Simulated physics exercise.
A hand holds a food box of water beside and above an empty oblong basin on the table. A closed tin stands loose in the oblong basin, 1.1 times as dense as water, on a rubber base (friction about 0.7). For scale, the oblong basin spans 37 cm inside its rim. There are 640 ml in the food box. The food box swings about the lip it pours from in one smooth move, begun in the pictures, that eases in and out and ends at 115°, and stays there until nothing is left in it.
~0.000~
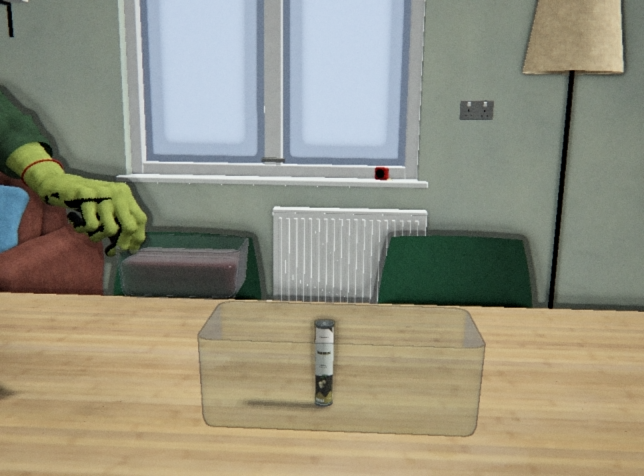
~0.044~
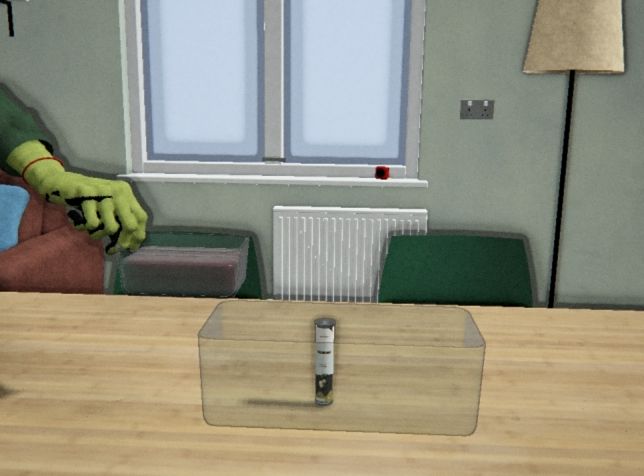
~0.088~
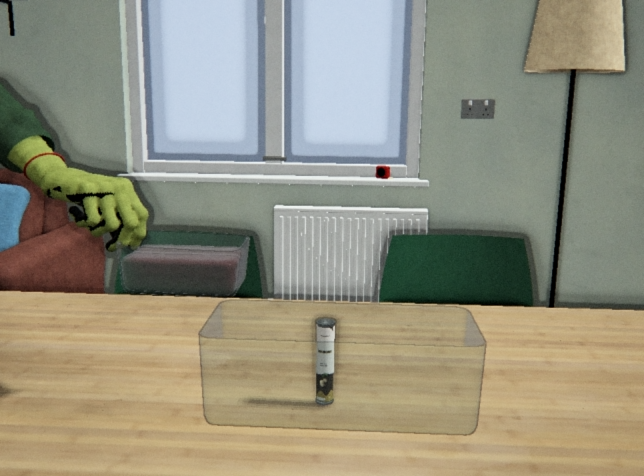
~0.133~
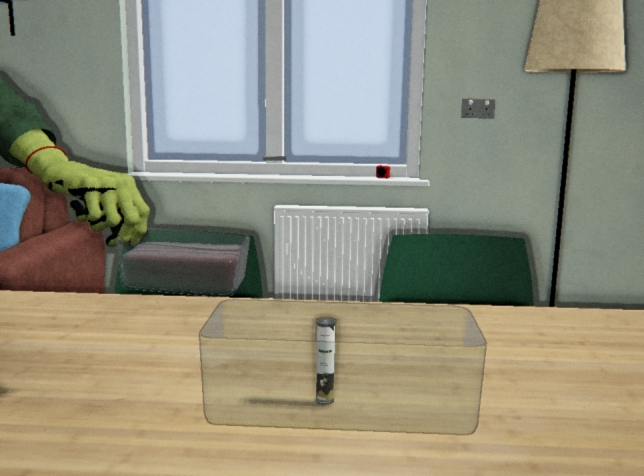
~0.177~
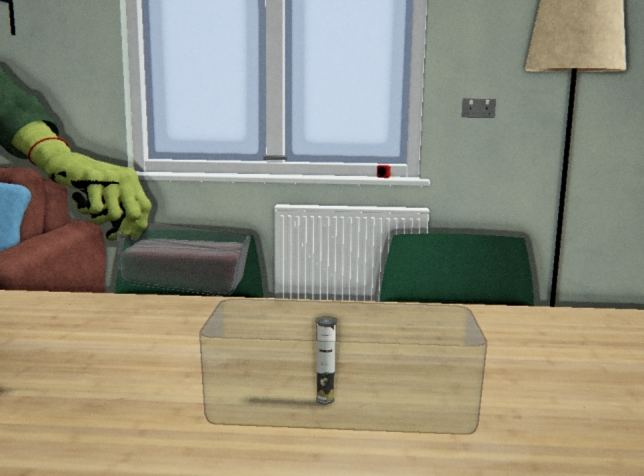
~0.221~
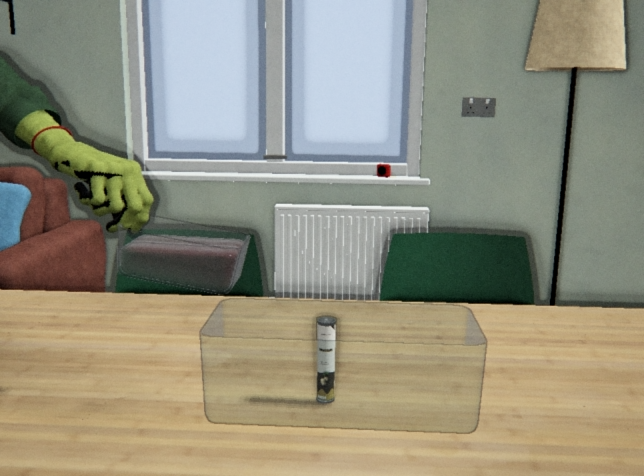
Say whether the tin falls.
The tin goes over.
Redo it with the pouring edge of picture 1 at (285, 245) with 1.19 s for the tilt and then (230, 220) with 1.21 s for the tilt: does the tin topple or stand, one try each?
First it remains upright; then it topples.
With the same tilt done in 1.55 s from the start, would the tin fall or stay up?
The tin topples.
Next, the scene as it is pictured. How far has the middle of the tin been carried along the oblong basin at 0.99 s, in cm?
Some 5 cm.
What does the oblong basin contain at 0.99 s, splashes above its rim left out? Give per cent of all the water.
Some 88 per cent.
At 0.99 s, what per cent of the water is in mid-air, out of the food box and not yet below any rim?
Some 9 per cent.
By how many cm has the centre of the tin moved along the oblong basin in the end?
Some 7.5 cm.
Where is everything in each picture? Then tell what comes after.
In the first picture, it leans 0°; its right rim is at (243, 246); the water meets the walls at (131, 254) and (242, 258); the oblong basin's rim runs from (209, 320) to (476, 328); the tin's top is at (325, 327).
In the second picture, it leans 0°; its right rim is at (244, 246); the water meets the walls at (131, 253) and (242, 256).
In the third picture, it leans 2°; its right rim is at (244, 245); the water meets the walls at (132, 251) and (243, 255).
In the fourth picture, it leans 4°; its right rim is at (245, 245); the water meets the walls at (132, 249) and (243, 253).
In the fifth picture, it leans 6°; its right rim is at (245, 244); the water meets the walls at (132, 245) and (242, 250).
In the sixth picture, it leans 10°; its right rim is at (245, 244); the water meets the walls at (131, 241) and (243, 246).
By 0.66 s the tilt is 68° and 43 per cent is still to pour; the tin stands where it began.
By 0.99 s the tilt is 107° and 4 per cent is still to pour; the tin leans 45°.
By 1.32 s the tilt is 115° and 0 per cent is still to pour; the tin lies on its side.
By 1.69 s the tilt is 115° and 0 per cent is still to pour; the tin lies on its side.
At rest the tin lies on its side.
